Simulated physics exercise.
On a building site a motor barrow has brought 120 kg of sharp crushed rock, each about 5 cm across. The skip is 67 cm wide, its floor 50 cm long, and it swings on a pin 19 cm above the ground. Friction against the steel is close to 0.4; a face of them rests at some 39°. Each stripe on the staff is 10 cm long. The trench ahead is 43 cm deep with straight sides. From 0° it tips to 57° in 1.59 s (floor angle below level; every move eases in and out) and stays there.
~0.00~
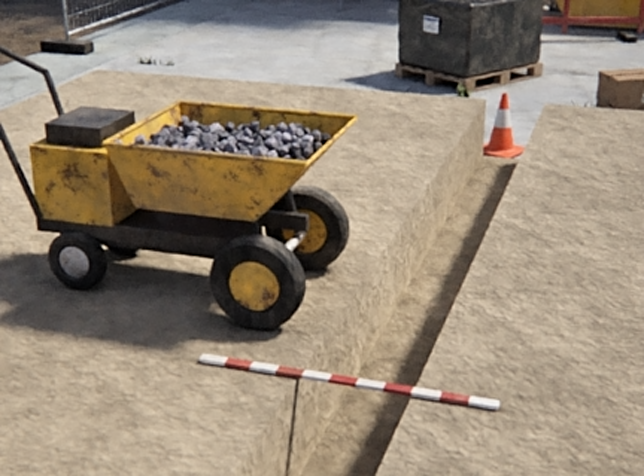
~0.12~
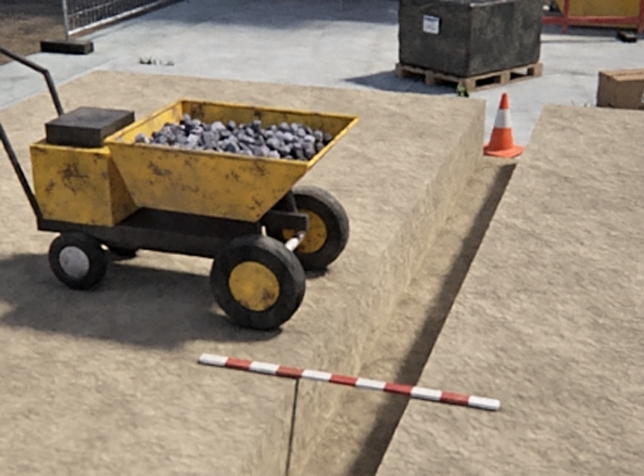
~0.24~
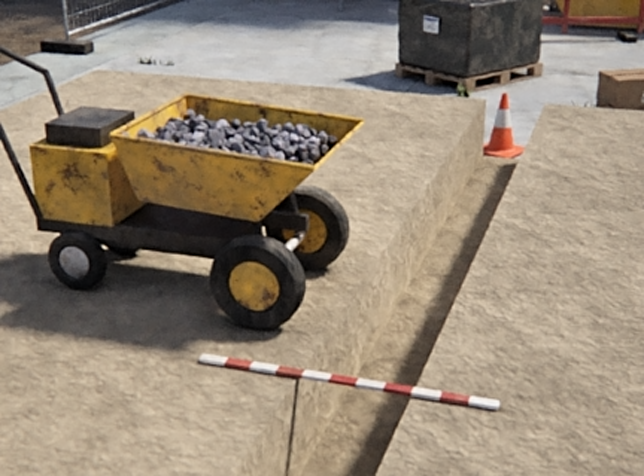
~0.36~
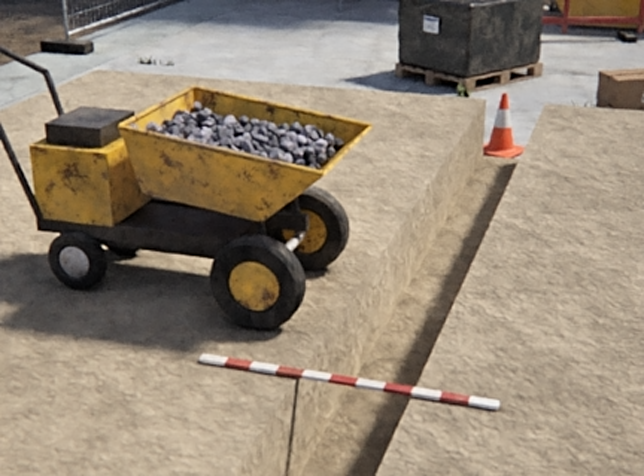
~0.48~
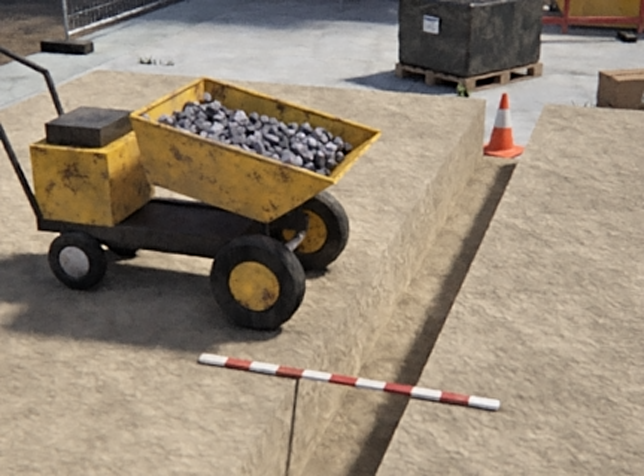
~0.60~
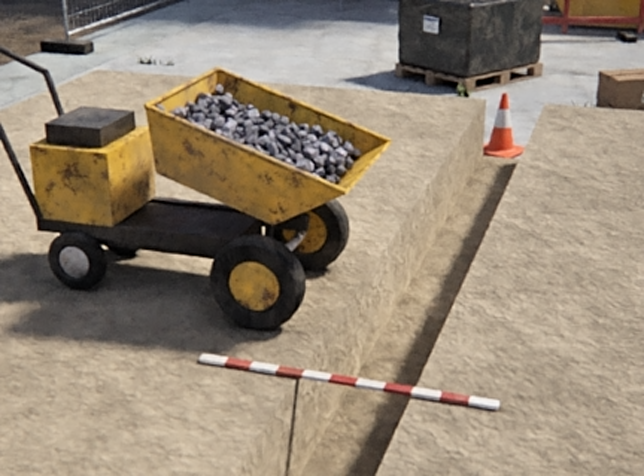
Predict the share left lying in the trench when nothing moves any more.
About 16 per cent.
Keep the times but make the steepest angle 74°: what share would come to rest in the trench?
Then about 70 per cent.
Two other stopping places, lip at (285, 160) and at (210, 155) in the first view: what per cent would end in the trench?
About 25 and 25 per cent.
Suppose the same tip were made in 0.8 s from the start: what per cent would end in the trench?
It would be near 20 per cent.
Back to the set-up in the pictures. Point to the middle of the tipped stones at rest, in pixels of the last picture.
Around (423, 413).
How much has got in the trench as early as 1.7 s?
About 5 per cent by then.
After 1.2 s the floor is at 48°; 100 % in the skip; the foremost stones are at (379, 228).
After 1.7 s the floor is at 57°; 97 % in the skip, 3 % in the trench; the foremost stones are at (432, 316).
After 2.0 s the floor is at 57°; 87 % in the skip, 10 % in the trench, 3 % past the trench; the foremost stones are at (476, 340).
After 4.0 s the floor is at 57°; 78 % in the skip, 16 % in the trench, 6 % past the trench; the foremost stones are at (525, 324).
